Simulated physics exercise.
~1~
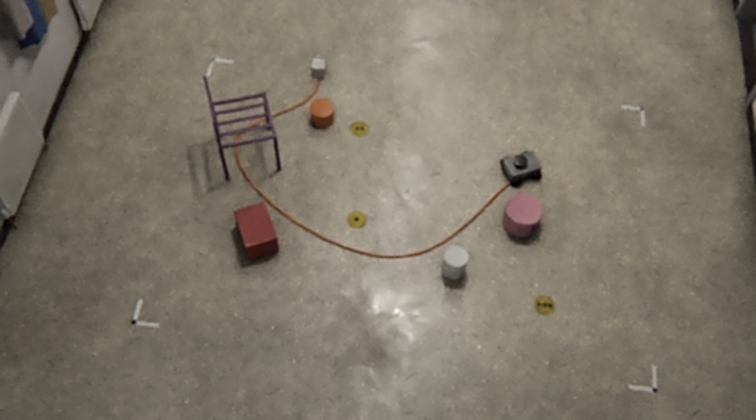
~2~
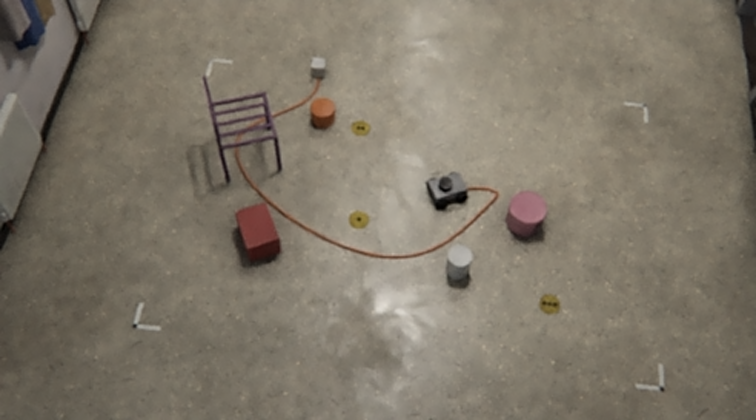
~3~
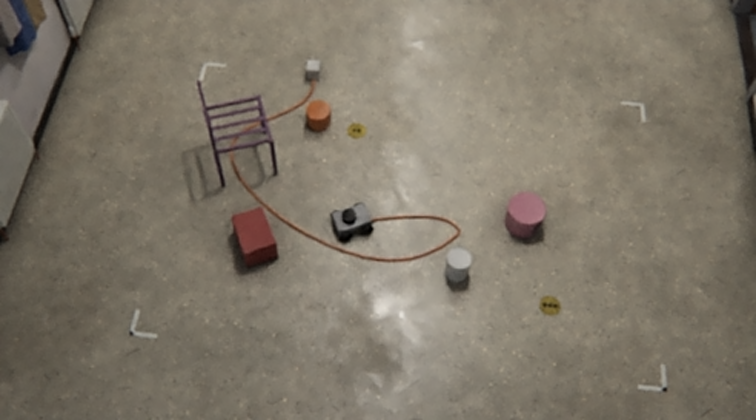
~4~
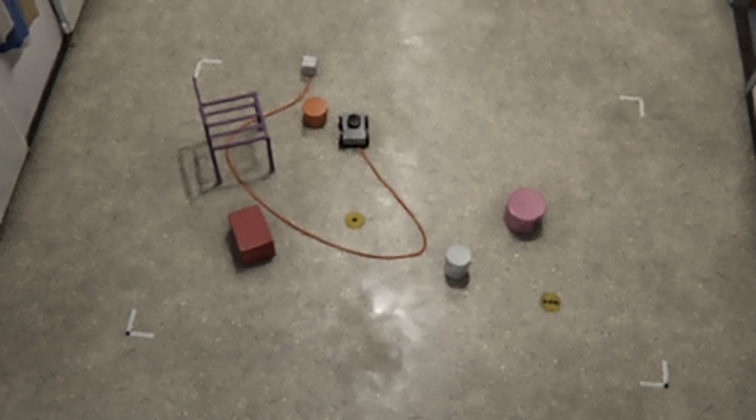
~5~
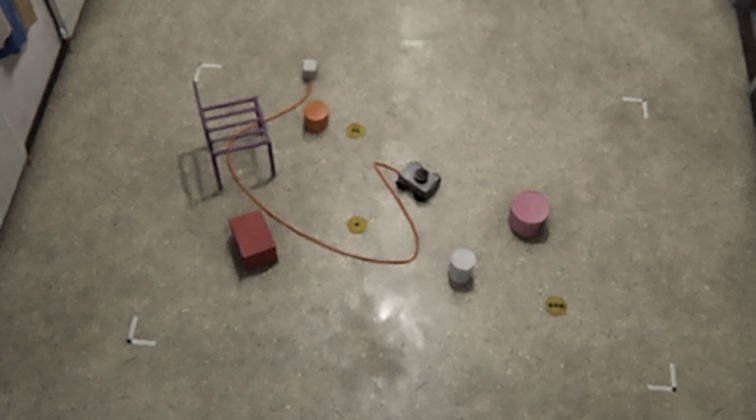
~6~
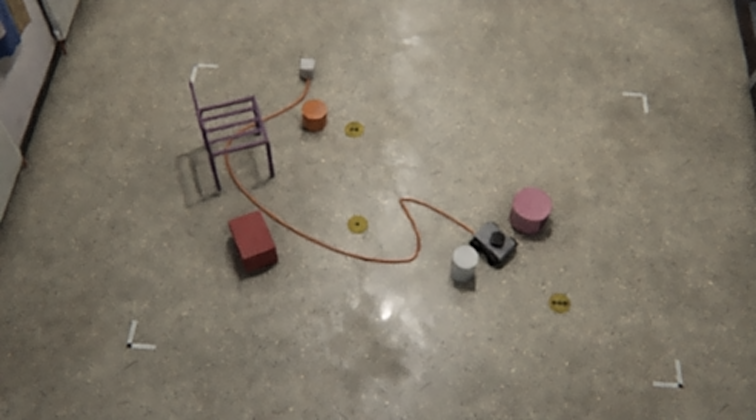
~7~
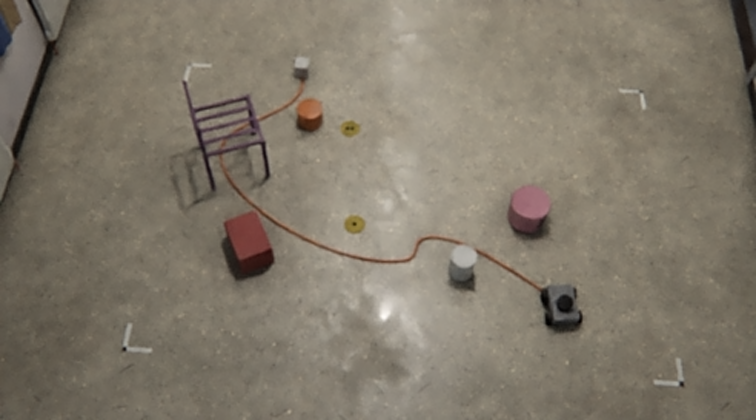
On a hallway floor, a cart trailing an orange lead visits three yellow marks, disturbing nothing.
